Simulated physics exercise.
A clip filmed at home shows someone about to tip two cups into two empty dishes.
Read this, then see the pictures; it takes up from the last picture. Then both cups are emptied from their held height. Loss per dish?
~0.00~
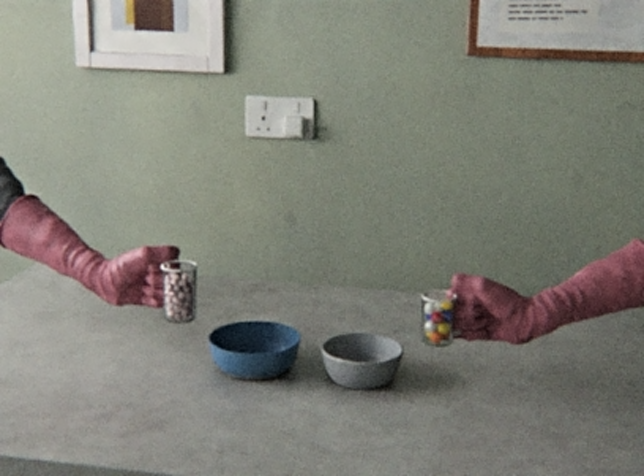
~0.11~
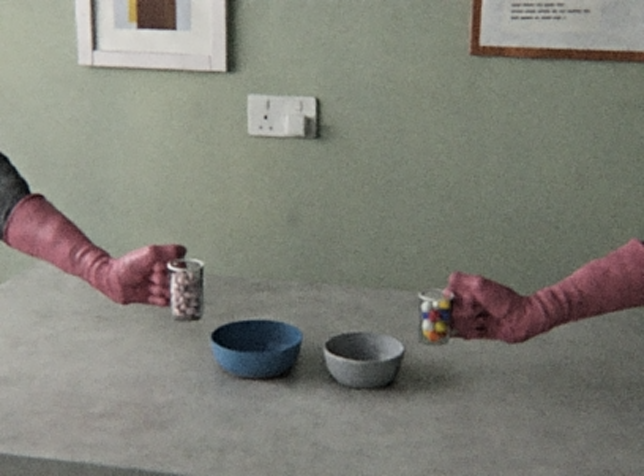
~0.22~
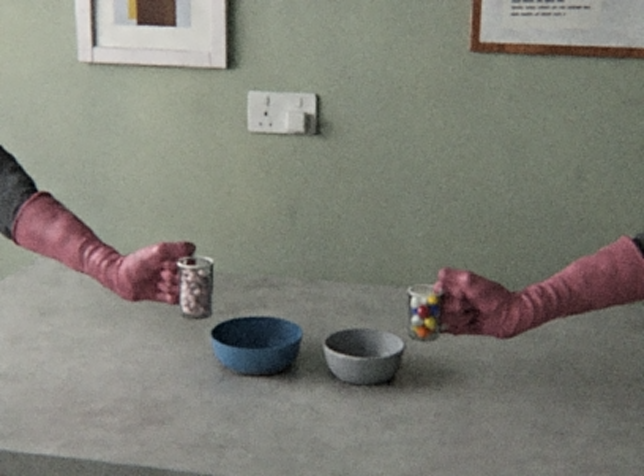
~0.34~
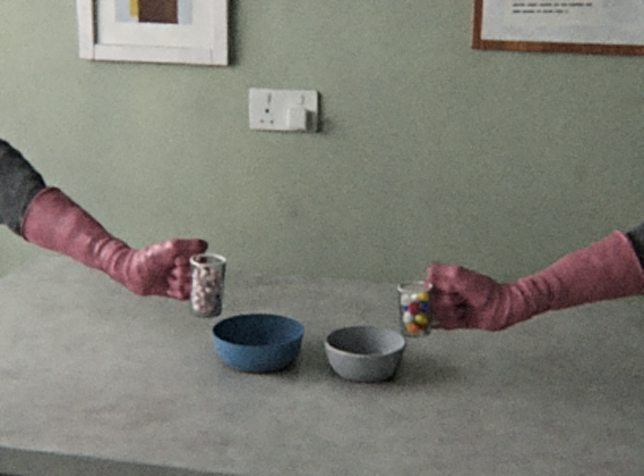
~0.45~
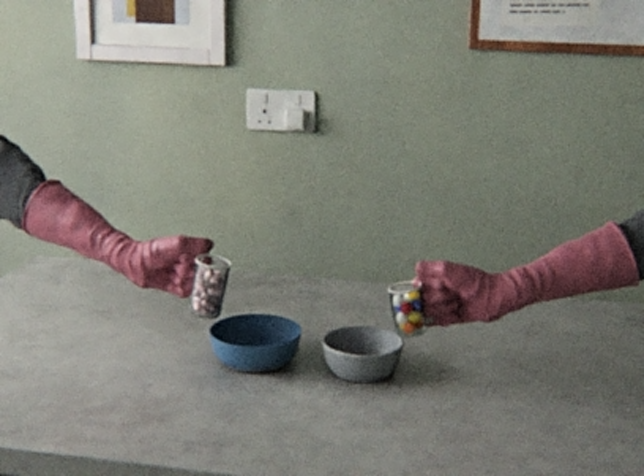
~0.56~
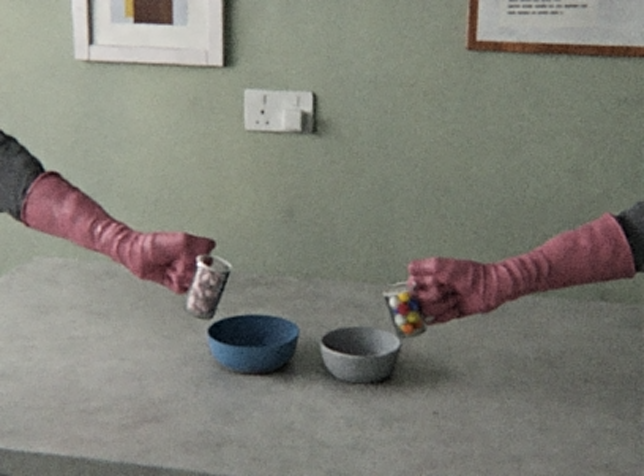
Left dish: No loss; right: No loss.
After 1.05 s, left, all still in the cup; right, all still in the cup.
After 1.57 s, left, nearly all still in the cup, a stray few in the dish, a stray few in the air; right, nearly all still in the cup, a small part in the air.
After 2.19 s, left, all in the dish; right, all in the dish.
At rest (3.0 s), left, all in the dish, none outside the dish; right, all in the dish, none outside the dish.
